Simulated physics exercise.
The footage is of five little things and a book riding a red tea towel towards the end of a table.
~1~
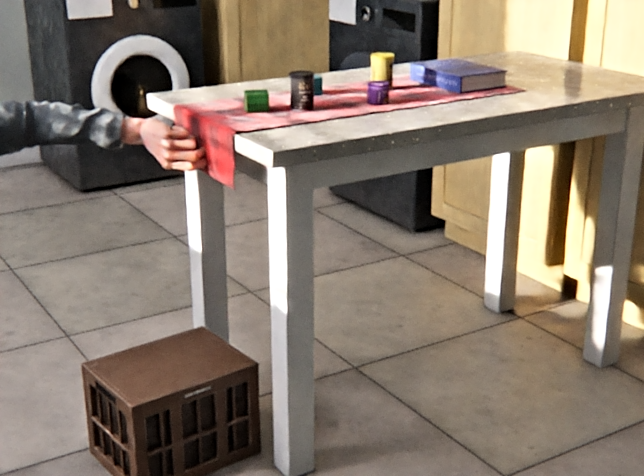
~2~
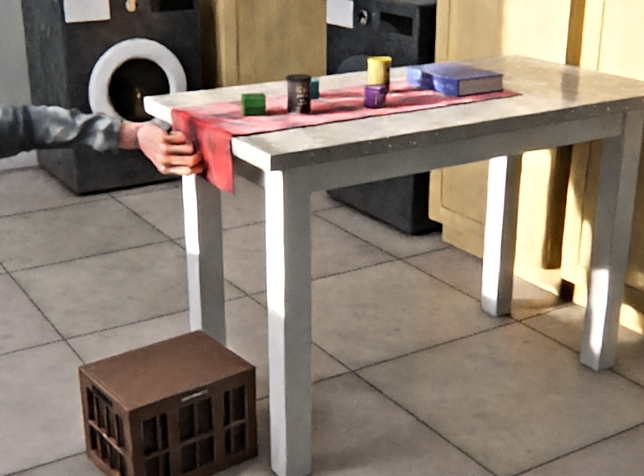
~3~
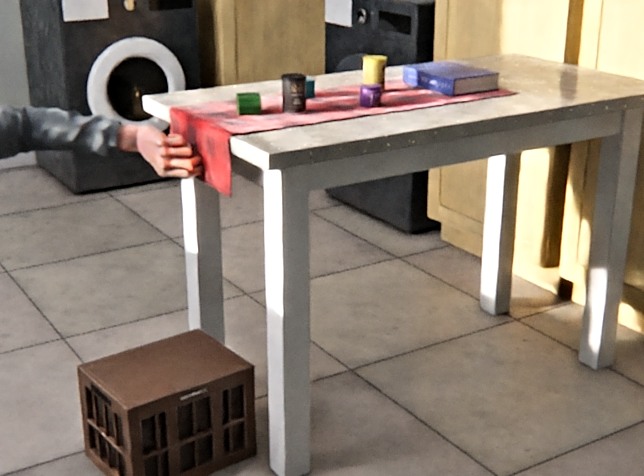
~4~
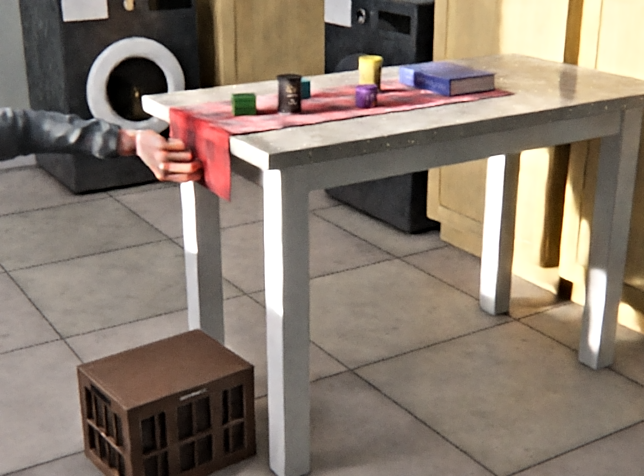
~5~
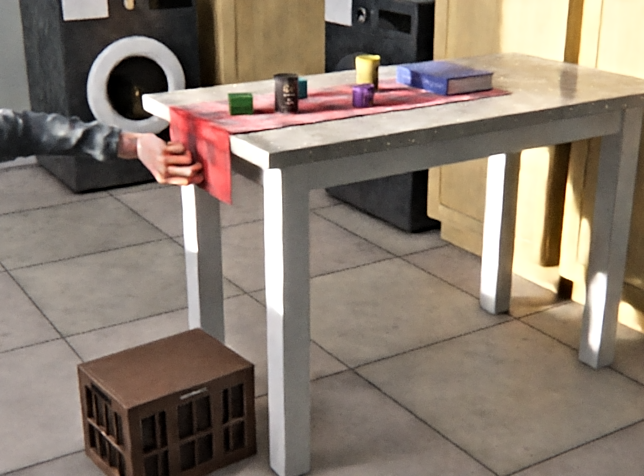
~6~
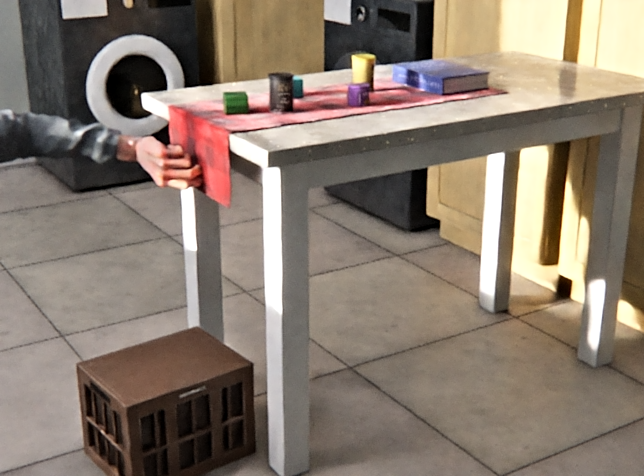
A hand slowly draws a red cloth slightly left, carrying small colourful objects and a book along the table.
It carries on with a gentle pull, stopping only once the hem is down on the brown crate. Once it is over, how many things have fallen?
By the end, four have fallen.
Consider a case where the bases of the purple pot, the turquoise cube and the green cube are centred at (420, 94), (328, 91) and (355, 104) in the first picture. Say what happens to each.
Purple pot: Safe. Turquoise cube: Lost. Green cube: Lost.
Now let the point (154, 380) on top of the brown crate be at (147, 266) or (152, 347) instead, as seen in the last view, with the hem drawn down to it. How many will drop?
Then 1 and 3.
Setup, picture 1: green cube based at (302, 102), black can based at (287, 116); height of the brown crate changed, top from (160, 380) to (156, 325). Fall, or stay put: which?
So the green cube leaves, and the black can leaves.
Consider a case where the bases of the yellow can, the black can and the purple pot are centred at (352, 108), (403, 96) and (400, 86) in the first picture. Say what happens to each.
Yellow can: Off. Black can: Still up. Purple pot: Still up.
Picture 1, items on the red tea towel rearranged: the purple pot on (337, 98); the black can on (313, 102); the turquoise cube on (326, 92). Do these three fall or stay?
Looking at each one, the purple pot drops away, the black can drops away and the turquoise cube drops away.
Early on, hem near (200, 299); green cube and black can gone.
Midway, hem on the crate; green cube, black can, turquoise cube and purple pot gone.
Finally, hem on the crate; green cube, black can, turquoise cube and purple pot gone. It carries off four.
